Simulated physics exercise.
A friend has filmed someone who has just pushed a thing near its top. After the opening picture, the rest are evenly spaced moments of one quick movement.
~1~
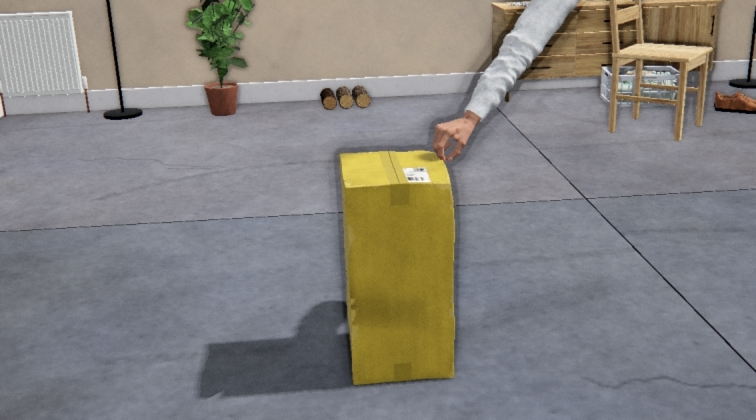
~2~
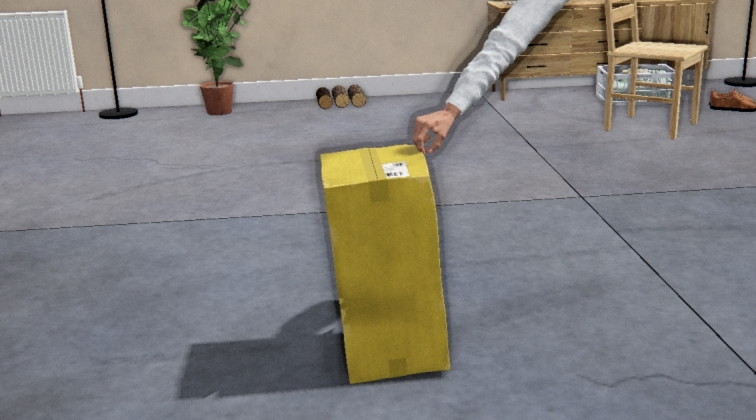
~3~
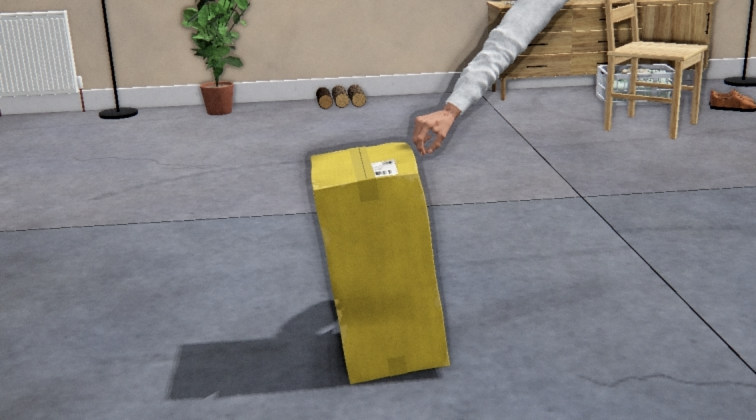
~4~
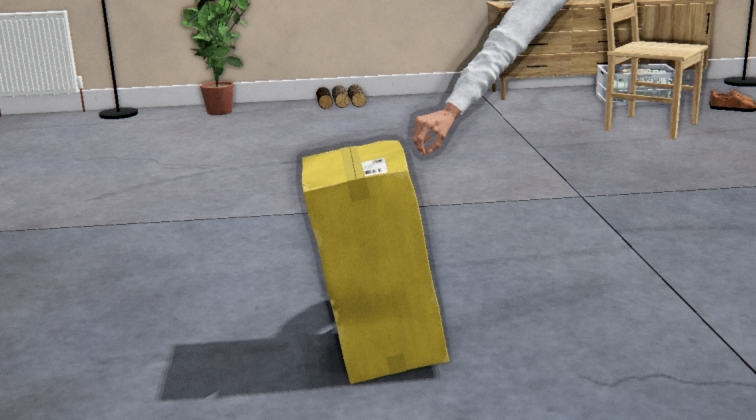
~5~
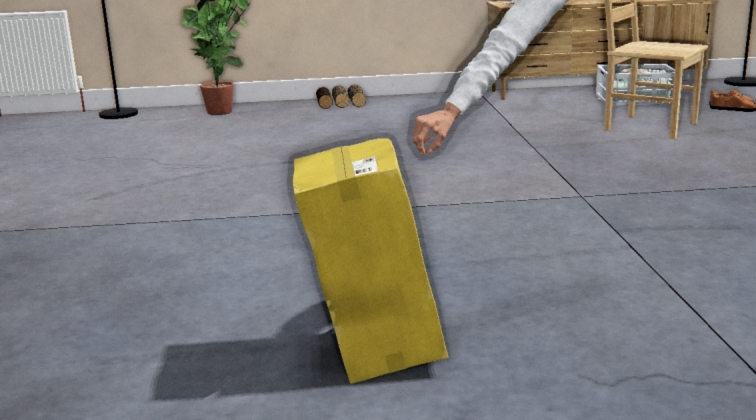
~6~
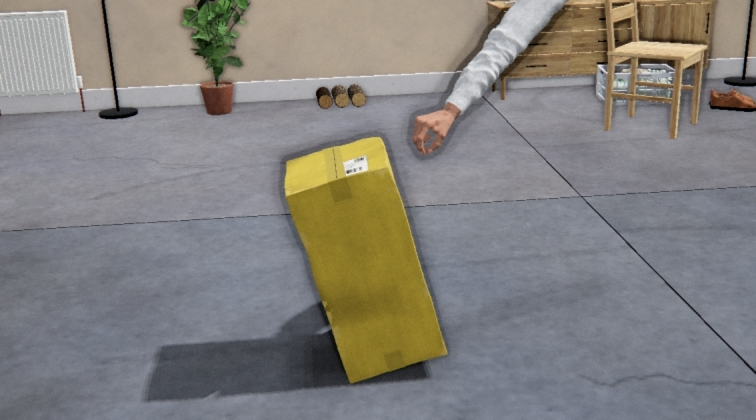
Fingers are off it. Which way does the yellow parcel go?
Outcome: The yellow parcel goes down on its side.
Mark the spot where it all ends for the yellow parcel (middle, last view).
Near (242, 320).
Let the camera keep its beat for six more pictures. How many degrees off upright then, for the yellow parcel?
It would show 25°.
Then, 0.20 s later than the last frame, yellow parcel 33° off upright near (328, 257).
Then, 0.40 s later than the last frame, yellow parcel 57° off upright near (284, 274).
Then, 0.52 s later than the last frame, yellow parcel on its side near (250, 307).
When it is over, the yellow parcel topples, near (242, 320).
